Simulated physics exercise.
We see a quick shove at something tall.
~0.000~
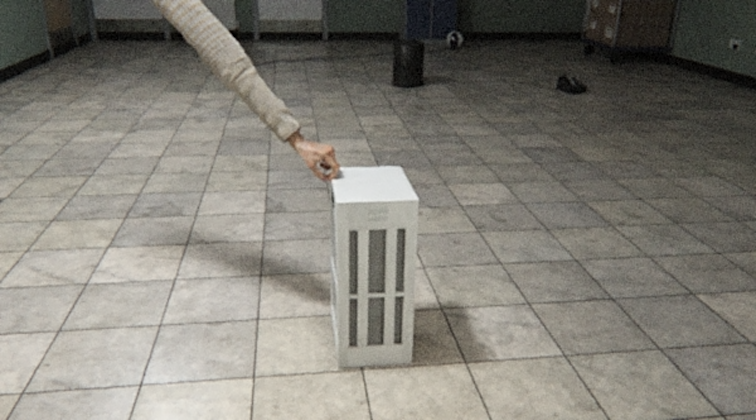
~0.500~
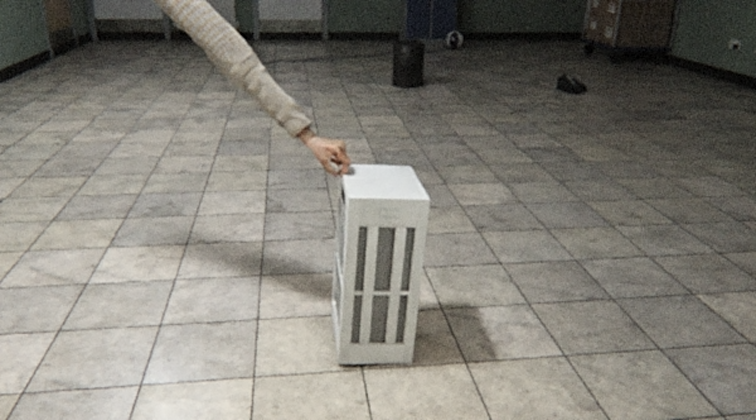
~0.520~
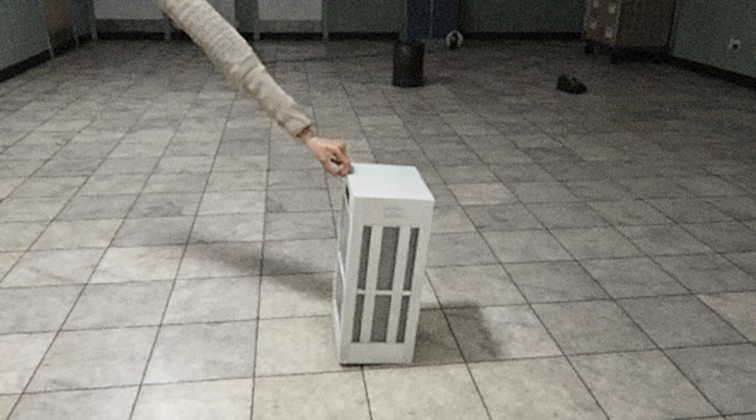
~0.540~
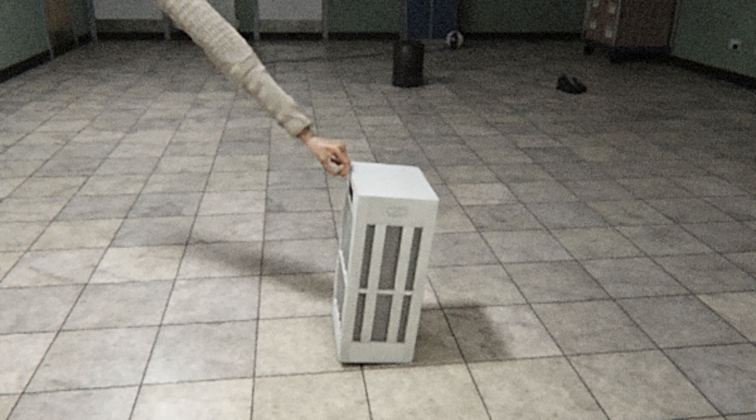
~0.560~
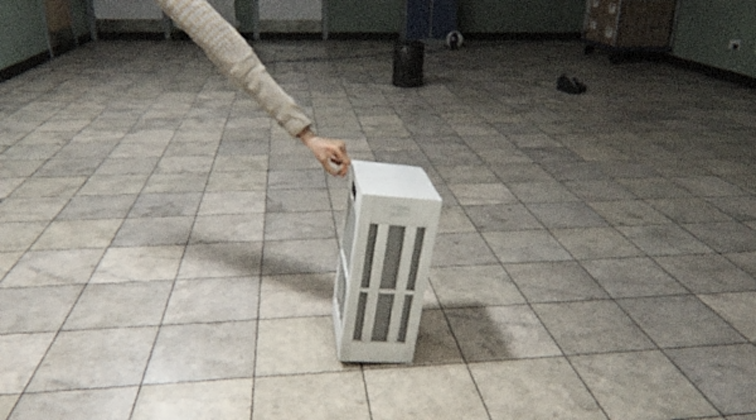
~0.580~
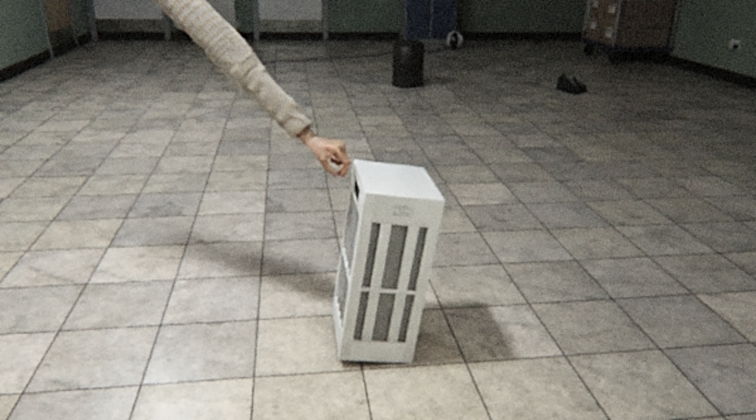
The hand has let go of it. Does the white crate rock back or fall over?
In the end the white crate rocks back upright.
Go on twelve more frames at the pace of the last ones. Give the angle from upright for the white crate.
Roughly 6°.
After 0.98 s, white crate 4° off upright near (365, 264).
At rest (3.5 s), the white crate returns to its base, near (370, 265).
